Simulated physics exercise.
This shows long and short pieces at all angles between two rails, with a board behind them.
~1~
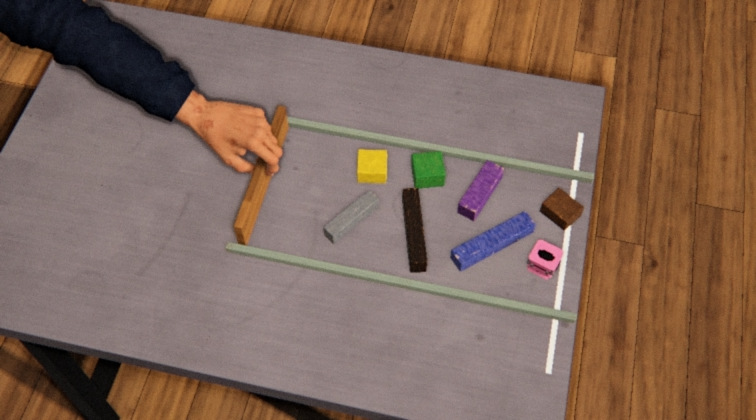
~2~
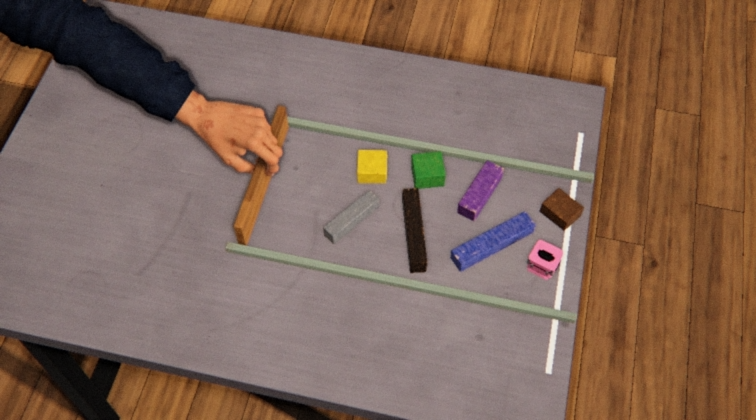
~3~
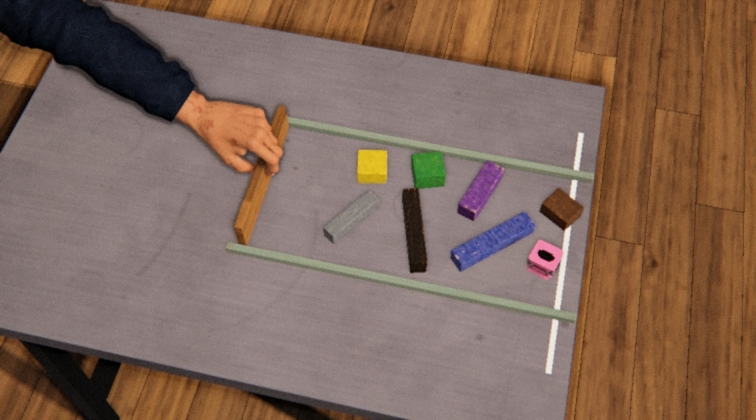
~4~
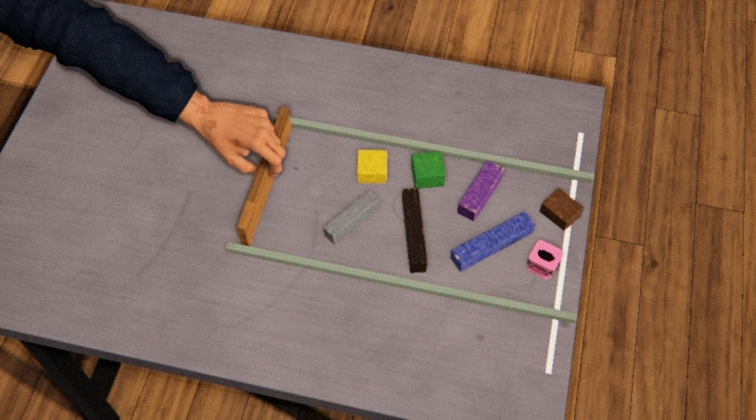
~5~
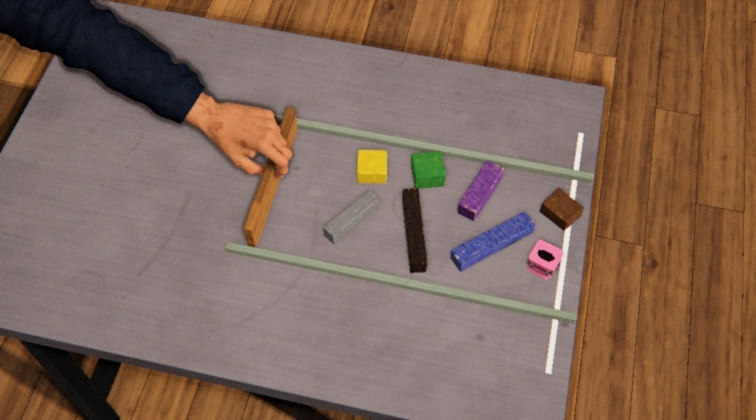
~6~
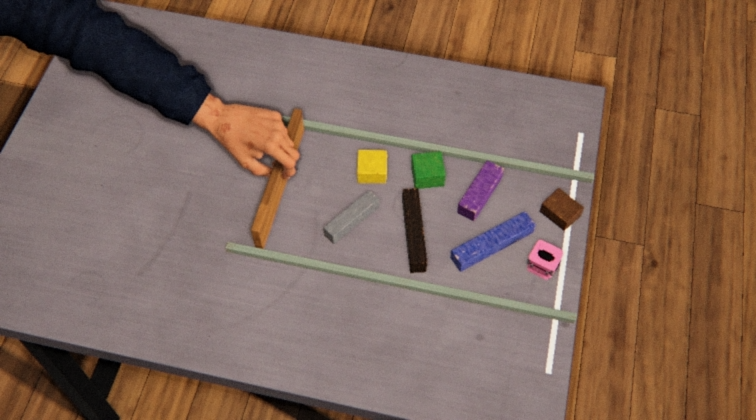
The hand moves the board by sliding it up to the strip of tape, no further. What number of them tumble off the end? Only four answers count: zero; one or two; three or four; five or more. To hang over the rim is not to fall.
Seems five or more of them come crashing down.
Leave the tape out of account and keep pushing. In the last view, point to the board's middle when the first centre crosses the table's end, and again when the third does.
First roughly (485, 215), later roughly (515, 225).
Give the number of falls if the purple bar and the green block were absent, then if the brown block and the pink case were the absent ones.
Falls come to 4 the first time and 4 the other time.
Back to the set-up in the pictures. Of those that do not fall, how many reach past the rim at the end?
Expected count: 1.
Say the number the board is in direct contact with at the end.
2 in contact.
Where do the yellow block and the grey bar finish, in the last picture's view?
The yellow block comes to rest close to (587, 209), while the grey bar rests close to (572, 259).
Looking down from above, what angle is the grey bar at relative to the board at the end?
It measures close to 0 degrees.
Early on, none off yet; brown block at rest near (562, 209); pink case at rest near (545, 260); blue bar at rest near (493, 241).
Finally, the number that fall off is five or more; lost, green block, black bar, purple bar, blue bar, pink case and brown block.
